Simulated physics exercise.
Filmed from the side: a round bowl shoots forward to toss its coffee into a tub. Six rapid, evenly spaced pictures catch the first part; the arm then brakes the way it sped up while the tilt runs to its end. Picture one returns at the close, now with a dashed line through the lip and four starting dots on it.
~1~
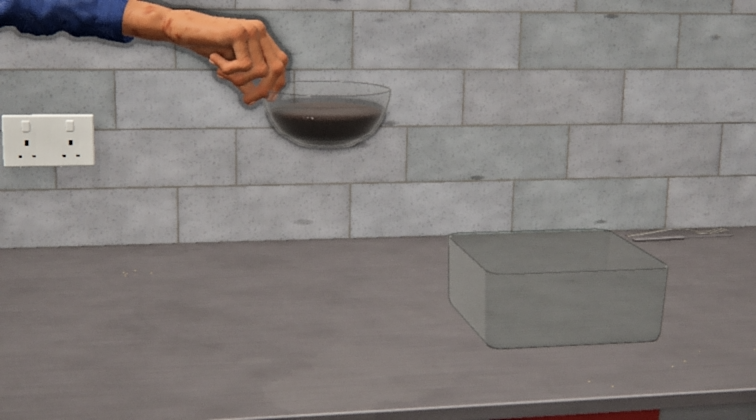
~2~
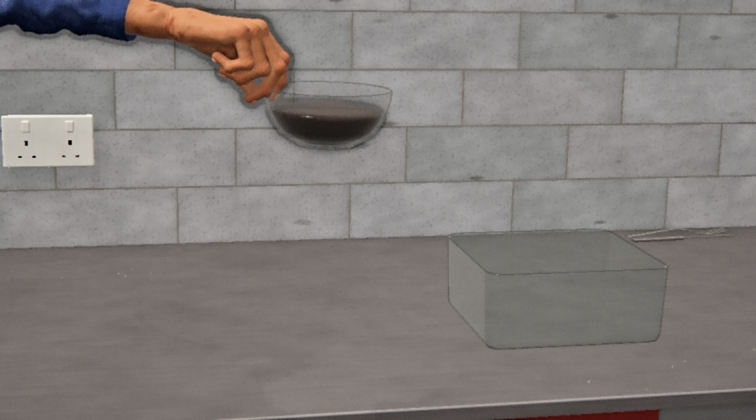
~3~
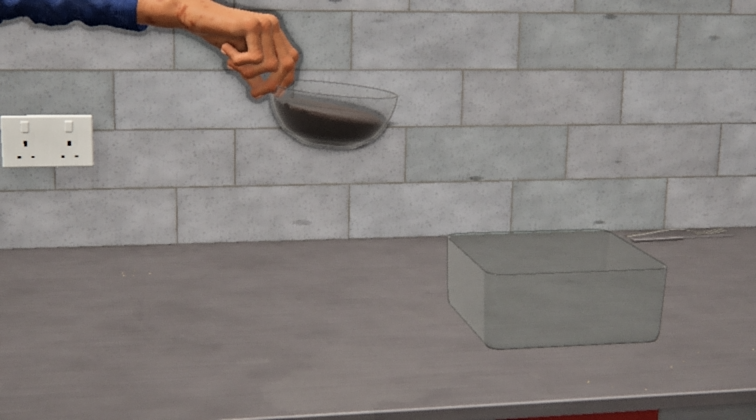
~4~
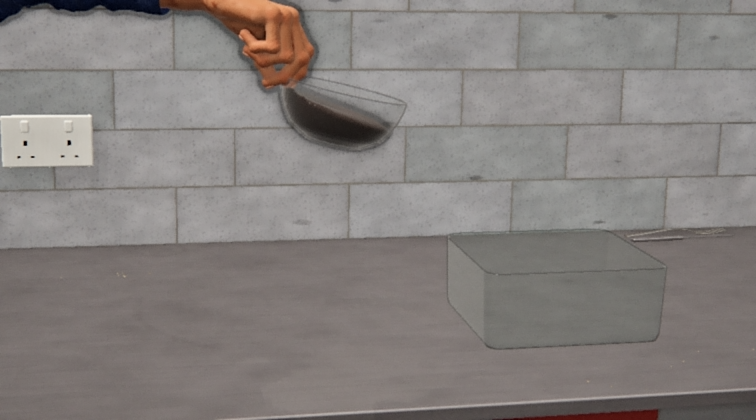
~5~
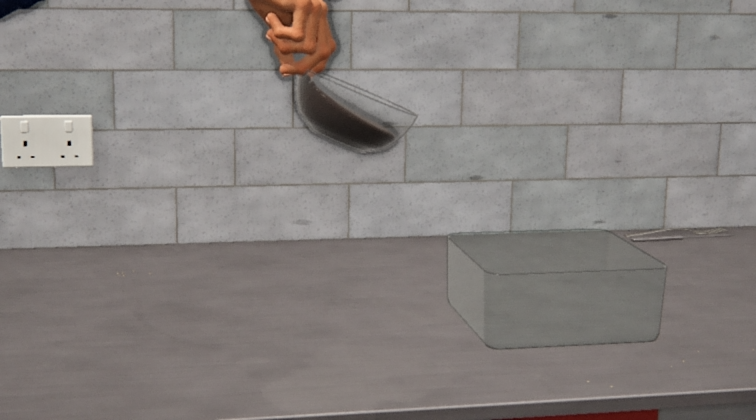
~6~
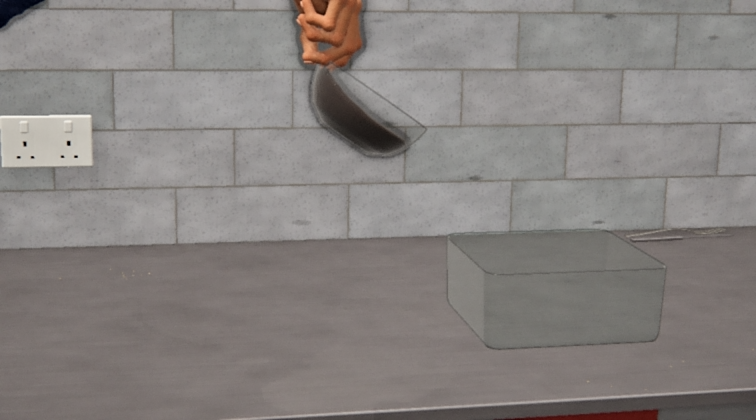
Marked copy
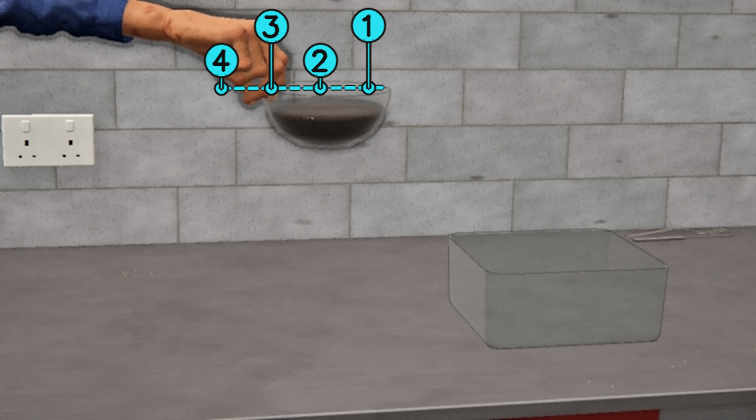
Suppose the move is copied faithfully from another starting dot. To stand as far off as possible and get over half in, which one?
2.
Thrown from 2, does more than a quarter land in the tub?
Yes.
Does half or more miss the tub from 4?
Yes, that goes wrong.
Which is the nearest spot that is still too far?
It is 3.
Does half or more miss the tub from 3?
Yes.
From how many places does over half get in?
Two of the four.
In cyan, 1 at (368, 87); 2 at (320, 88); 3 at (271, 88); 4 at (221, 88).
With 1, about 68 % lands in the tub, 7 % falls short and 25 % goes beside or beyond.
With 2, about 73 % lands in the tub, 11 % falls short and 16 % goes beside or beyond.
With 3, about 7 % lands in the tub, 90 % falls short and 3 % goes beside or beyond.
With 4, about 0 % lands in the tub, 98 % falls short.
